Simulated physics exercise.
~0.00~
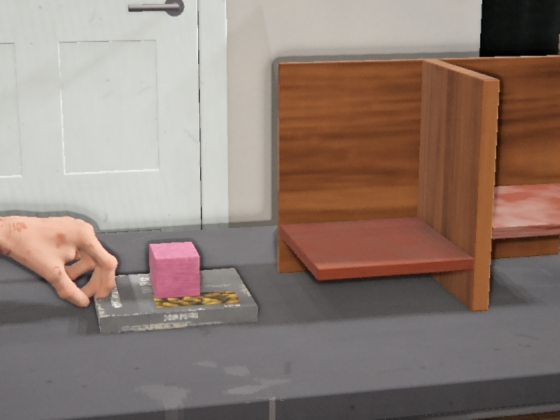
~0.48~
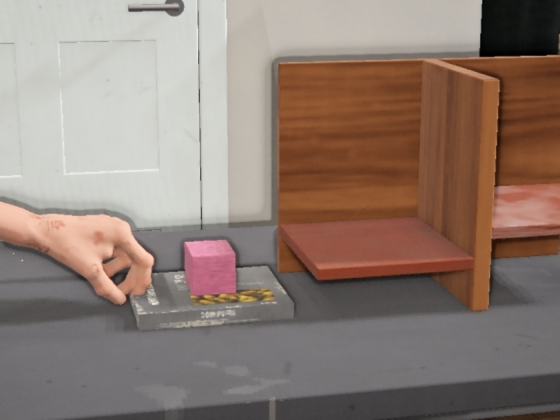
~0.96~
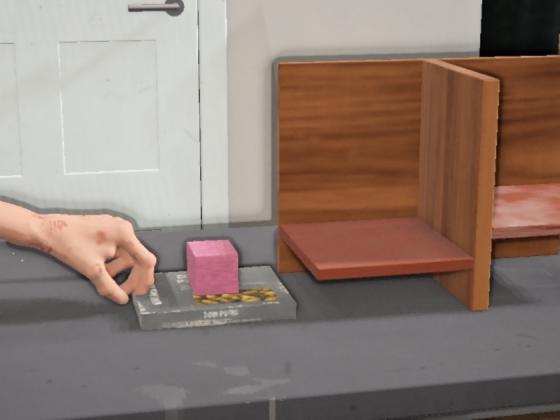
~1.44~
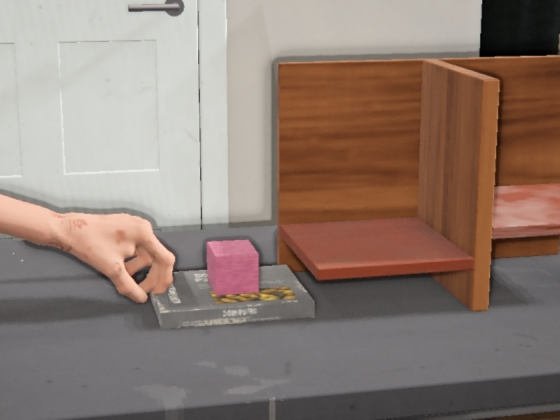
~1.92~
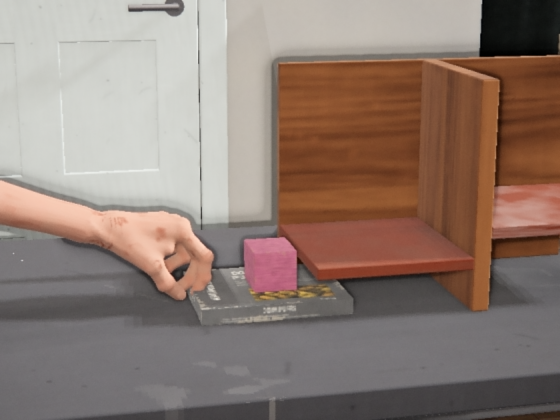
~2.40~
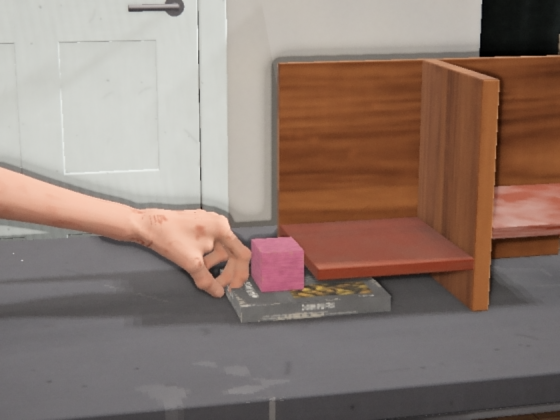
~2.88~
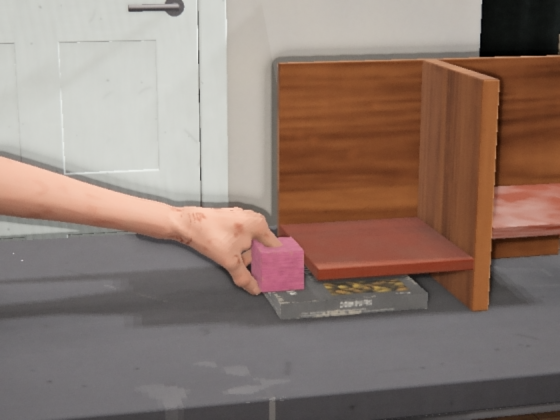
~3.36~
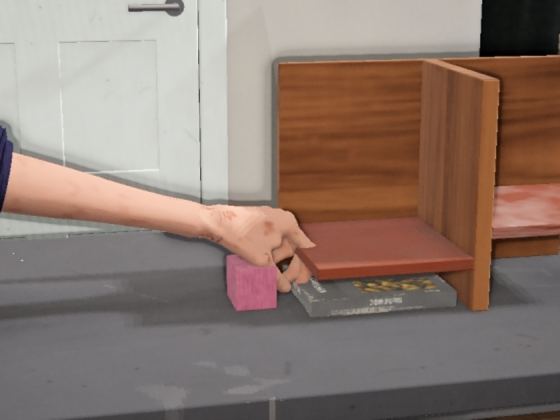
The video shows a hand pushing a flat grey box with a pink block on top rightward across a dark surface toward a low reddish shelf. The box slides beneath the shelf while the block is stopped at its edge, ending up off the box on the surface beside it.
